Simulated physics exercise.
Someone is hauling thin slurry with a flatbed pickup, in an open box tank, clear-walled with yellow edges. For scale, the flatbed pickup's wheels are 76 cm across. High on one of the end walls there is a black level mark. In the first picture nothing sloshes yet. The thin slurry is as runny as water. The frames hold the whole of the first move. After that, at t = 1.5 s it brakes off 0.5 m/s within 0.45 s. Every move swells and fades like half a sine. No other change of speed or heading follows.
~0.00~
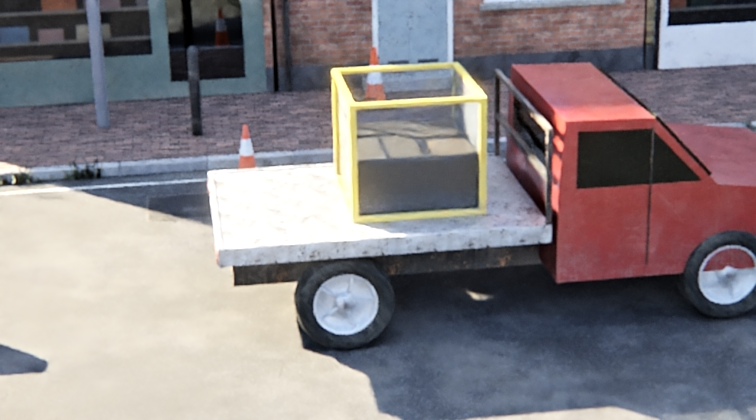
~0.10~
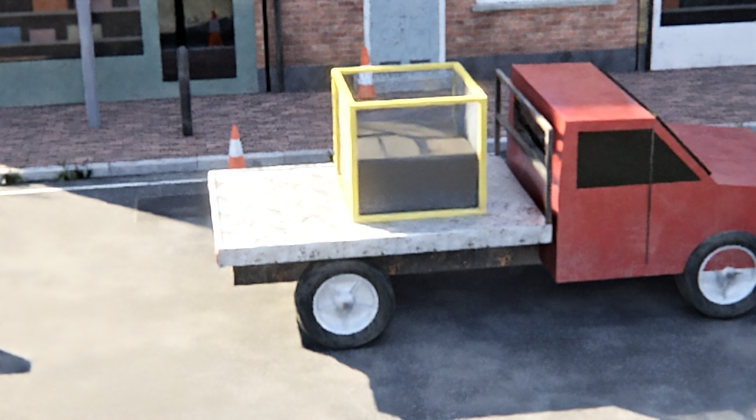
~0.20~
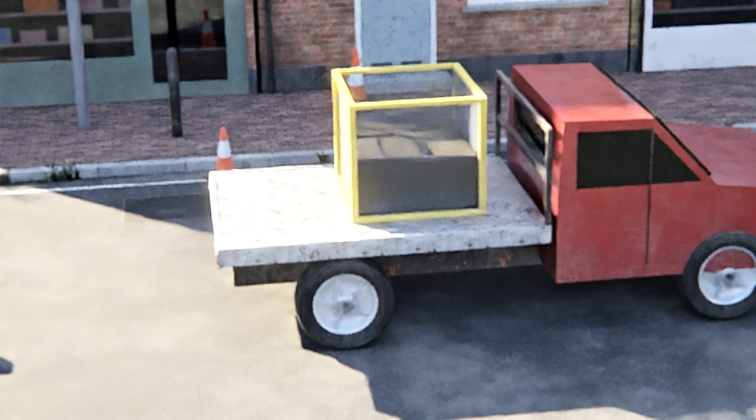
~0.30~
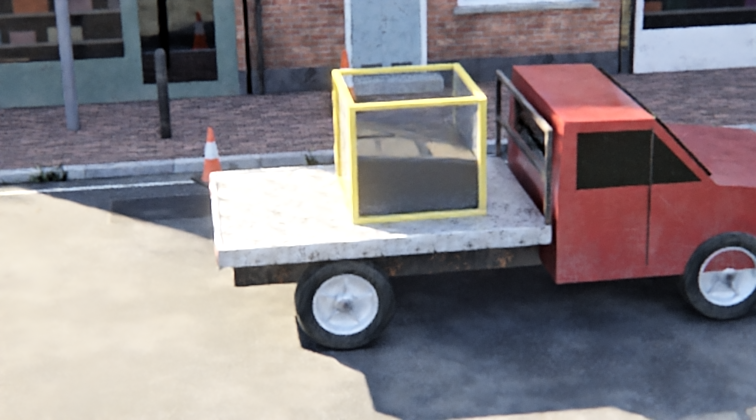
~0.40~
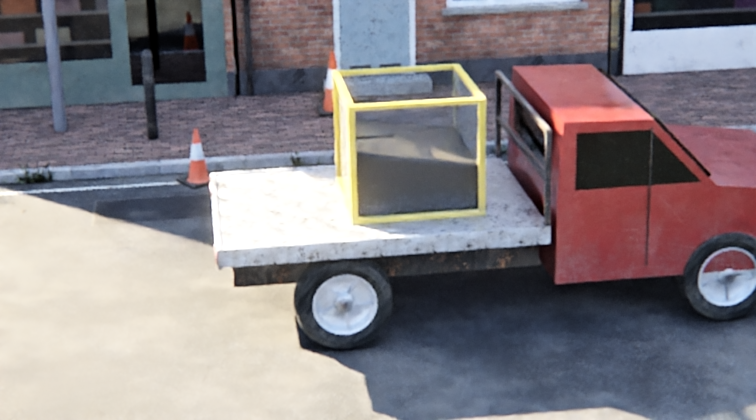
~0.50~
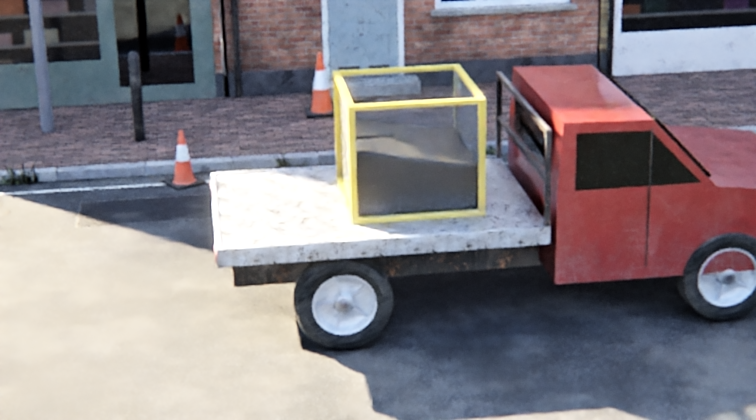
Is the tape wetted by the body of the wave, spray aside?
The wave falls short.
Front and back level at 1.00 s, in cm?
Front 52 cm, back 40 cm.
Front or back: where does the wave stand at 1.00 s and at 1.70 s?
At the front, then the back.
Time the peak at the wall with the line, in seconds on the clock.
At about 2.7 s.
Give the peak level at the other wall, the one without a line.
It peaks near 60 cm.
By 1.00 s the surface is 52 cm up at the front and 39 cm at the back; nothing has left.
By 1.70 s the surface is 41 cm up at the front and 51 cm at the back; nothing has left.
By 2.45 s the surface is 42 cm up at the front and 47 cm at the back; nothing has left.
By 4.93 s the waves are smaller; the highest at the back wall was 60 cm, at 2.70 s, against a line at 64 cm.
